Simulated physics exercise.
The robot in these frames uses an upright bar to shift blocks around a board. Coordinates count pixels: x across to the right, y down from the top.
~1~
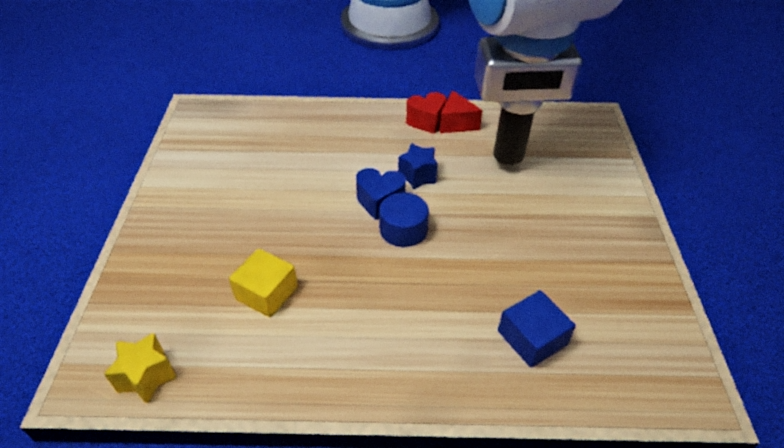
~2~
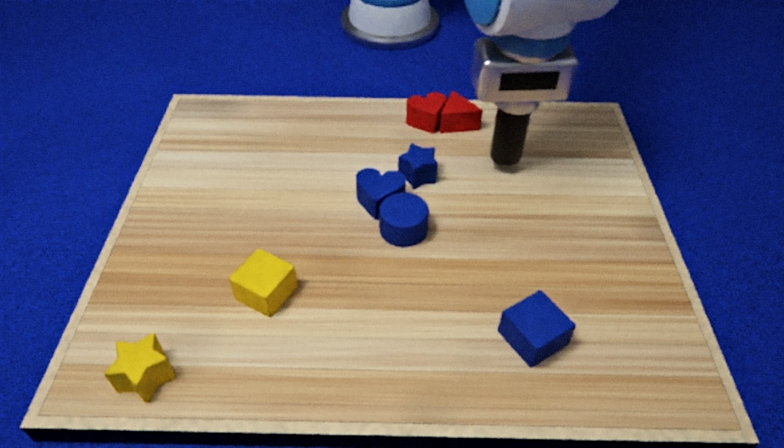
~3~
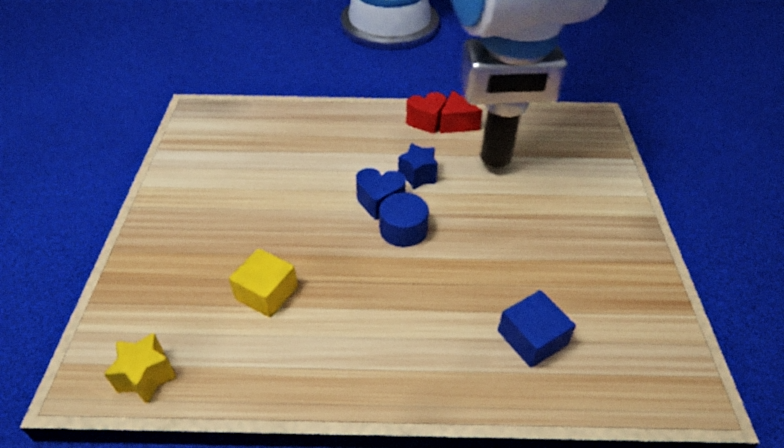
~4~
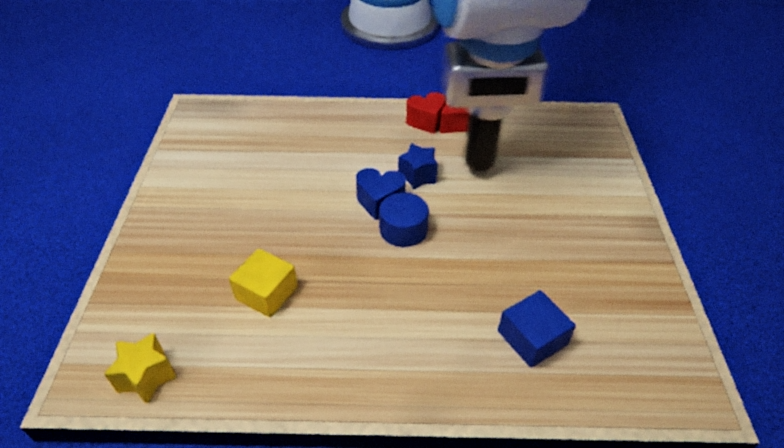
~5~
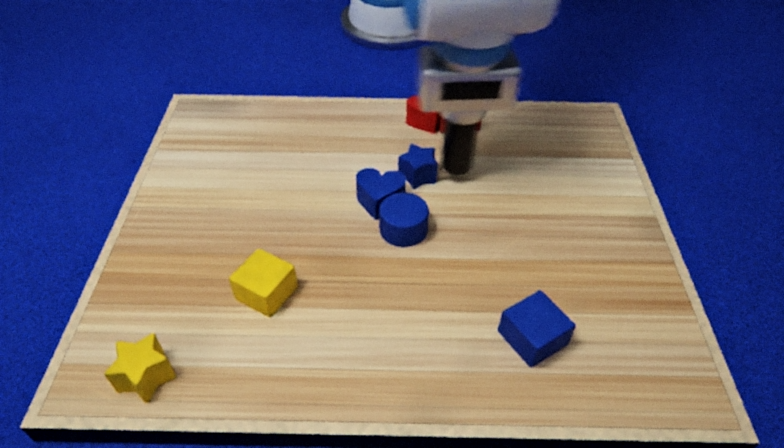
A white and blue robot arm holding a dark upright bar stands over the far side of a pale wooden board on a blue surface, seen from above at an angle by a still camera. Red blocks sit near the far edge, blue ones around the middle and lower right, and yellow ones at lower left. The bar slides left, slowly then faster, and slightly nearer, passing before the red blocks toward the blue star, while every block stays still.
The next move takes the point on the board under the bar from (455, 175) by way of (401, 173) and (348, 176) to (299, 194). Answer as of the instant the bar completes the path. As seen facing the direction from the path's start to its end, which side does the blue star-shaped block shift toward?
Off to the right side.
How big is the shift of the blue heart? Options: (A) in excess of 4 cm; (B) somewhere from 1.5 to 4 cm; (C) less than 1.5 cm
My pick is C.
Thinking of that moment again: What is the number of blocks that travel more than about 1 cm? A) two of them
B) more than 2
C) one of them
C
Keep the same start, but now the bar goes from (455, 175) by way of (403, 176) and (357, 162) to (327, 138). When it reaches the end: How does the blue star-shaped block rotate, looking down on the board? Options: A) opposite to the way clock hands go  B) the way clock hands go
(A)
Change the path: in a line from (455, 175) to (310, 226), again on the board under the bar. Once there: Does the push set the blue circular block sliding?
No, that is not what happens.
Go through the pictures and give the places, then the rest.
The first frame shows lower end of the bar (509, 155), tops of blocks, blue heart (380, 181), blue star-shaped block (419, 155).
The second frame shows bar (505, 156), blocks as before.
The third frame shows bar (496, 158), blocks as before.
The fourth frame shows bar (479, 161), blocks as before.
The fifth frame shows bar (456, 165), blue heart (380, 181), blue star-shaped block (419, 155).
On the path given first. One third of the way, bar (402, 163); blue star-shaped block (371, 154).
Two thirds of the way, bar (347, 166); blue star-shaped block (315, 157).
At the end, bar (297, 184); blue heart not moved; blue star-shaped block (270, 163), turned 35° clockwise.
